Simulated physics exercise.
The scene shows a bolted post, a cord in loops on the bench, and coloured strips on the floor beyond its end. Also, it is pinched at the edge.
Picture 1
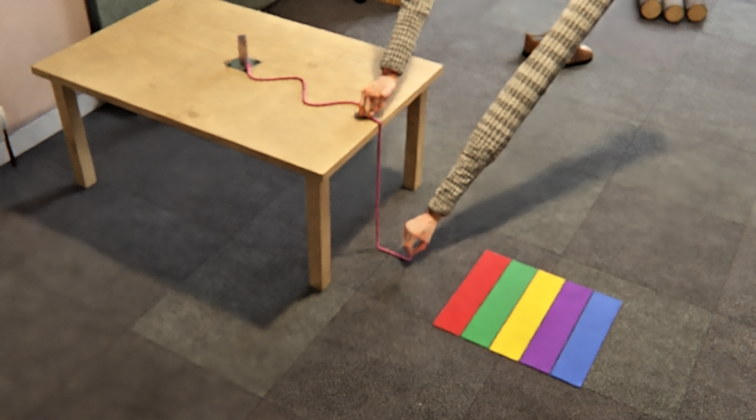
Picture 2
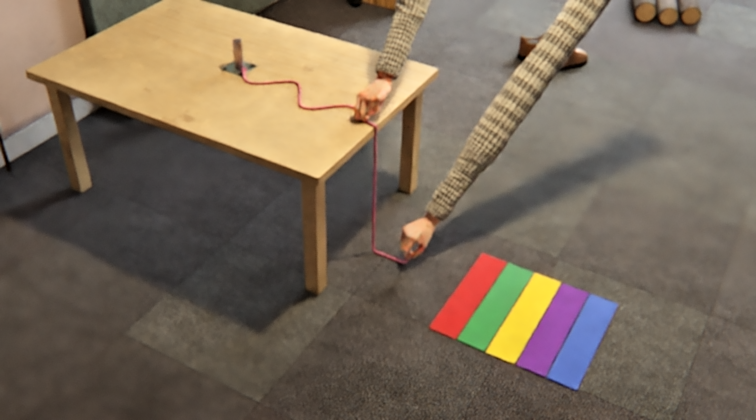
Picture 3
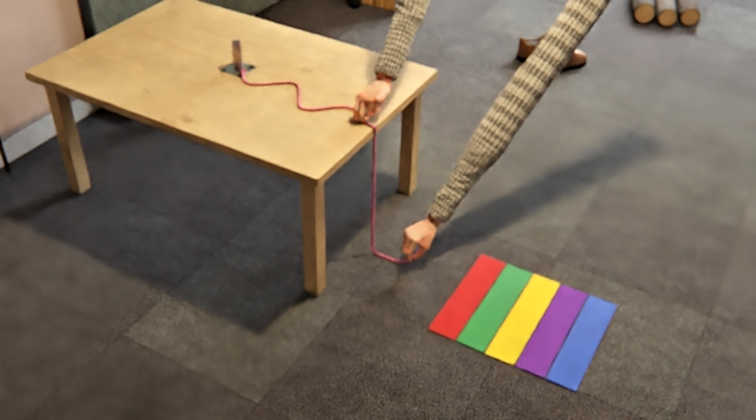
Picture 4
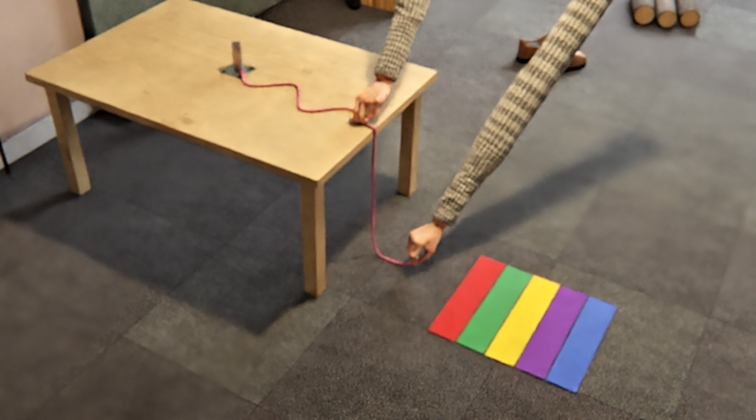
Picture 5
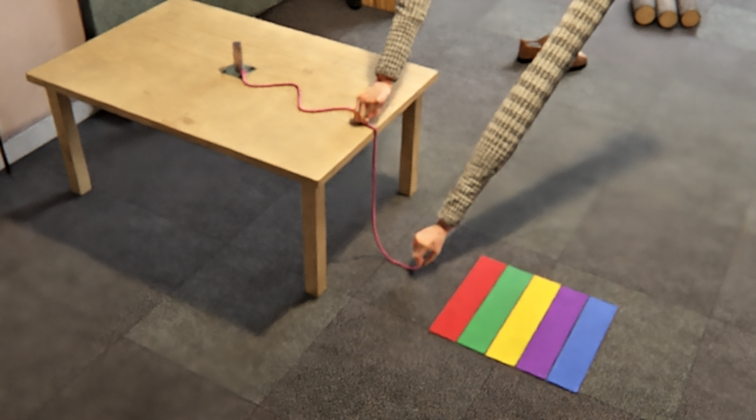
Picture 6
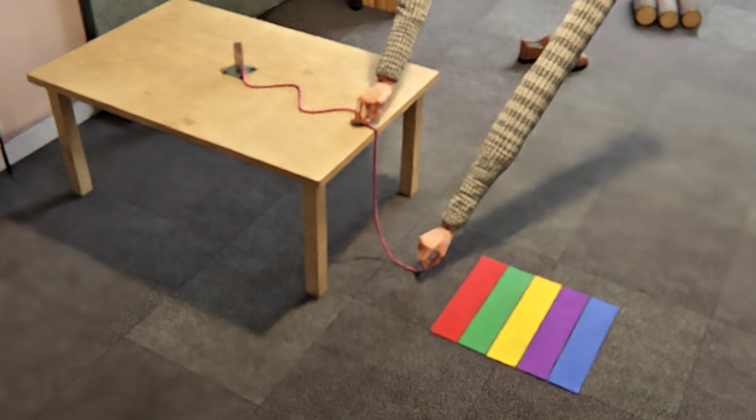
In a carpeted room, one hand pinches a red cord at the edge of a wooden table while another holds its hanging end near the floor, moving it slightly right toward five coloured strips as the cord's lower bend loosens.
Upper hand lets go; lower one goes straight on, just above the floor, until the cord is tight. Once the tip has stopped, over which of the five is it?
Over the purple strip.
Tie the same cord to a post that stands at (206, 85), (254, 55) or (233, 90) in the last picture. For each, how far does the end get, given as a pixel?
You'd get roughly (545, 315), (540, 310) and (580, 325), one for each try.
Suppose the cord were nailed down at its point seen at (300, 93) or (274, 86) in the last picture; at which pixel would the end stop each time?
The places are (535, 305) and (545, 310).
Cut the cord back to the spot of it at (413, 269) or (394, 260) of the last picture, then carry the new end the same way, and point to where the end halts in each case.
First (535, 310), then (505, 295).
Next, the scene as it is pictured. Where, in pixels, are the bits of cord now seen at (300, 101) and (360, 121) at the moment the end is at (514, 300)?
Mark one about (325, 107), mark two about (384, 156).
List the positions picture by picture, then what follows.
The first frame shows end (413, 253); red (456, 316); green (484, 327); yellow (513, 339); purple (543, 352); blue (573, 365).
The second frame shows end (410, 257); cord through (250, 83) (300, 92) (335, 107) (375, 135) (374, 192) (373, 240).
The third frame shows end (412, 259).
The fourth frame shows end (417, 262); cord through (249, 85) (299, 94) (334, 109) (374, 138) (373, 194) (374, 243).
The fifth frame shows end (423, 264).
The sixth frame shows end (428, 266); cord through (250, 86) (300, 95) (335, 110) (376, 138) (374, 195) (385, 246).
Early on, end near (514, 300); over green.
Midway, end near (543, 311); over yellow.
At the end of the slack, end near (560, 318); over purple. It halts on the purple strip.
